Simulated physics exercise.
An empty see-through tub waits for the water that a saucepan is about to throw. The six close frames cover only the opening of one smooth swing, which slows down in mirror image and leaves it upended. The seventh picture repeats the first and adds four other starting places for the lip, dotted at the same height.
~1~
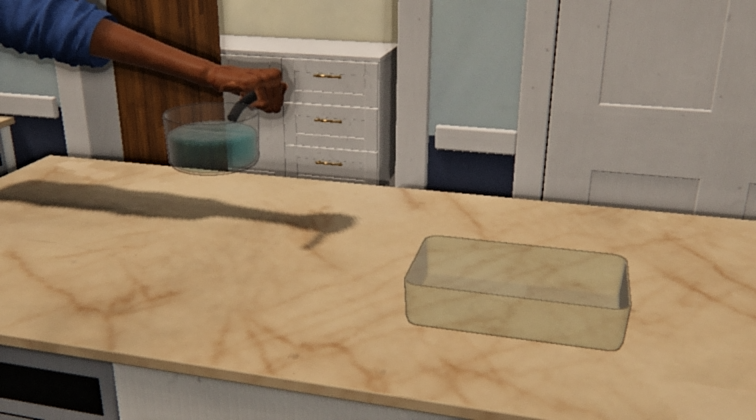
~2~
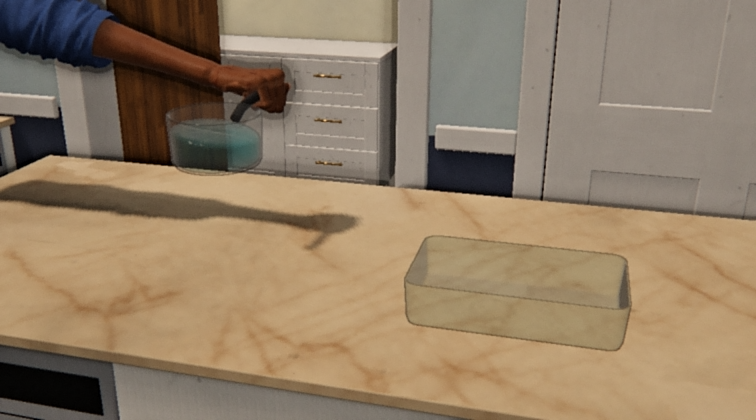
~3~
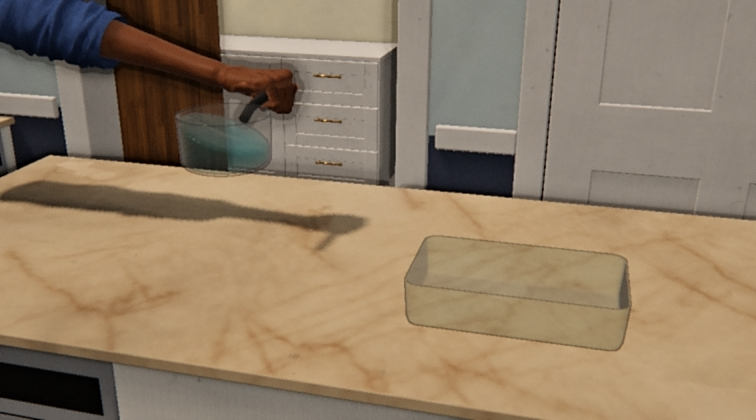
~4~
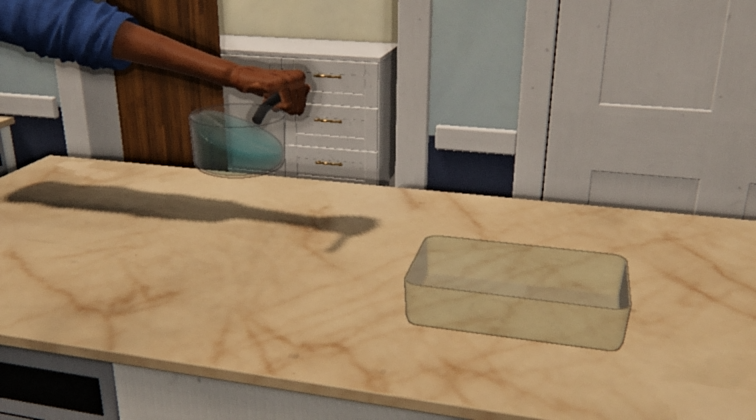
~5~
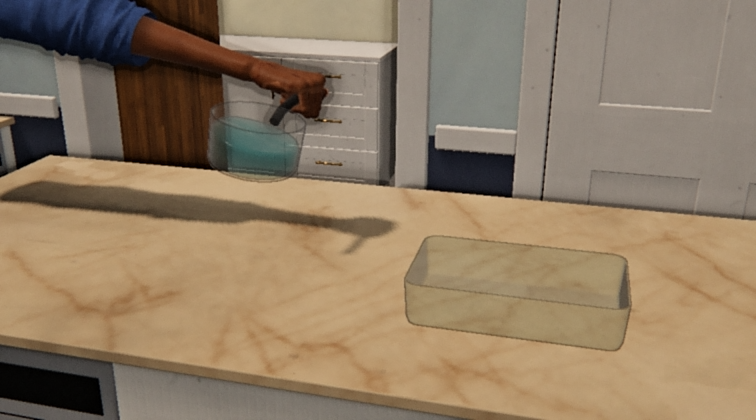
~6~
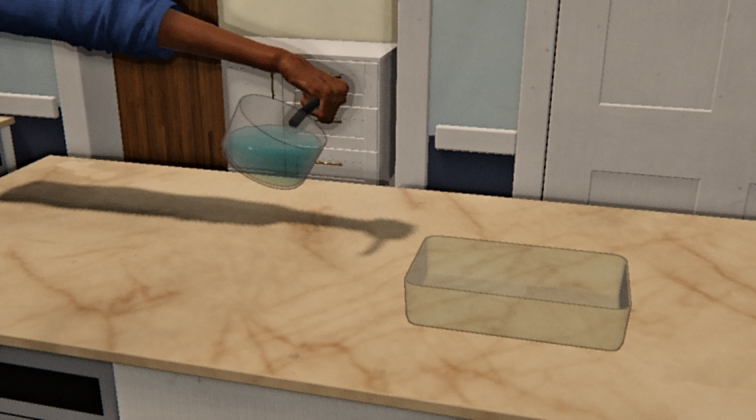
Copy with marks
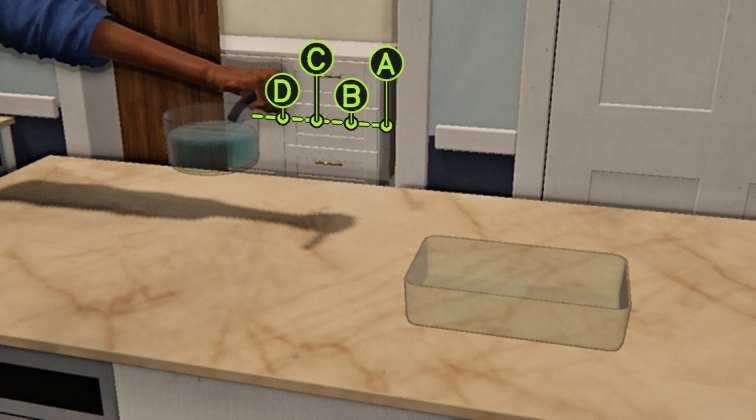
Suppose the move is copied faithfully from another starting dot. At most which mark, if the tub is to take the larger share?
Take D.
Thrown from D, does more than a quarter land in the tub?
Yes.
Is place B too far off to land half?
No, that is safe.
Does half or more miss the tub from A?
No.
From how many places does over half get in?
All of them.
On the marked copy, A at (386, 125); B at (351, 123); C at (316, 120); D at (282, 118).
Choosing A, about 64 % lands in the tub, 3 % falls short and 33 % goes beside or beyond.
Choosing B, about 78 % lands in the tub, 3 % falls short and 19 % goes beside or beyond.
Choosing C, about 81 % lands in the tub, 5 % falls short and 14 % goes beside or beyond.
Choosing D, about 67 % lands in the tub, 22 % falls short and 11 % goes beside or beyond.
